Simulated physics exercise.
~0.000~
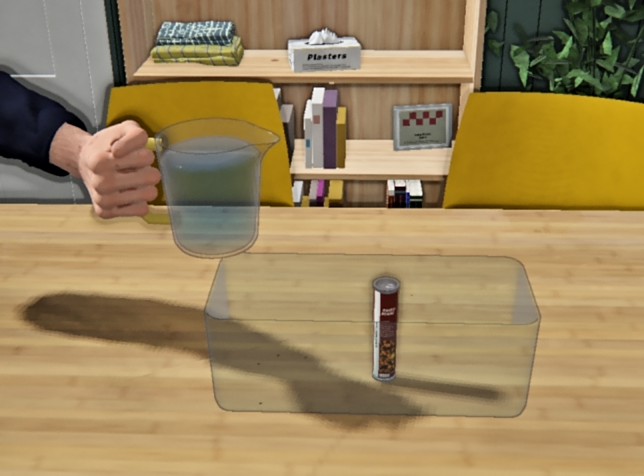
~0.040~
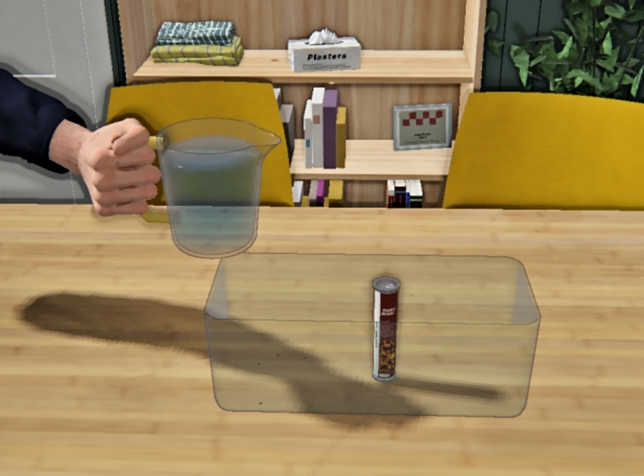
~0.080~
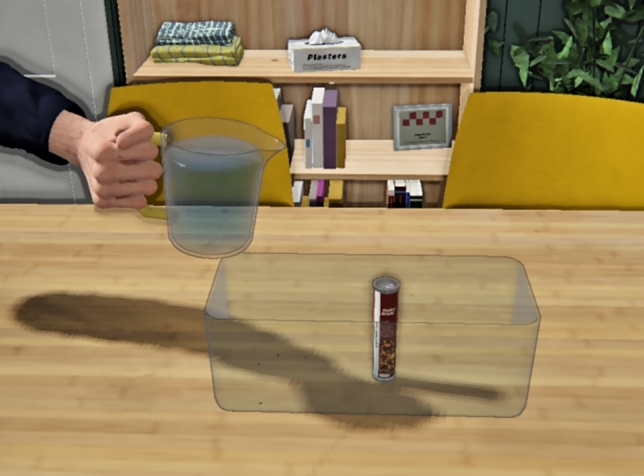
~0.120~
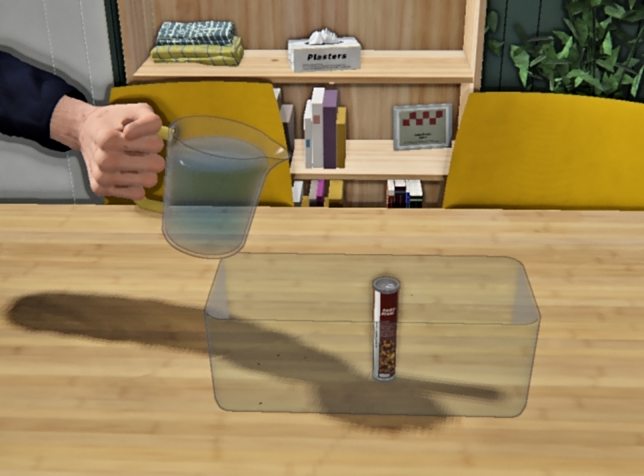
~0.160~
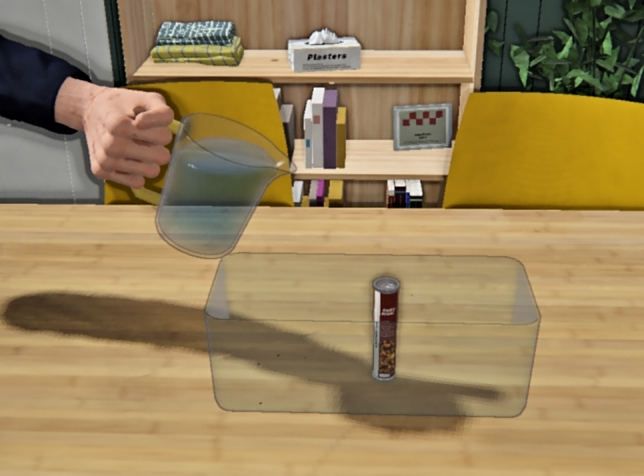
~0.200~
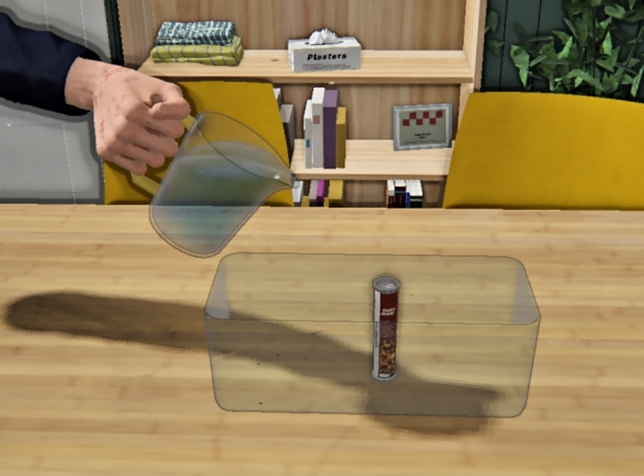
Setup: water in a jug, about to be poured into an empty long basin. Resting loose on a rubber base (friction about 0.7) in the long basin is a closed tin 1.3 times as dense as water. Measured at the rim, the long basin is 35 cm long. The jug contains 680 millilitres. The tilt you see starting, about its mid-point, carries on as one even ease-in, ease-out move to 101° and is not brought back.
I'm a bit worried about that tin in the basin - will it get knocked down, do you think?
No, it should stay standing.
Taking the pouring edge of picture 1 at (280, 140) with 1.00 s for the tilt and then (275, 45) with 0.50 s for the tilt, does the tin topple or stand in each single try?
Run one: It does not tip. Run two: It tumbles.
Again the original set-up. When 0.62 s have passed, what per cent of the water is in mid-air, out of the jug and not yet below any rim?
Estimate: About 12 in a hundred.
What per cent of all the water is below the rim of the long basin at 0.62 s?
I reckon close to 72 per cent.
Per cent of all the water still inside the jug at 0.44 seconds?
Close to 52 in a hundred.
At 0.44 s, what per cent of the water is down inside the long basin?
Roughly 26 percent.
By 0.44 s the tilt is 97° and 52 per cent is still to pour; the tin stands where it began.
By 0.62 s the tilt is 101° and 15 per cent is still to pour; the tin stands where it began.
By 0.80 s the tilt is 101° and 3 per cent is still to pour; the tin stands where it began.
By 1.00 s the tilt is 101° and 0 per cent is still to pour; the tin stands where it began.
At rest the tin stands where it began.
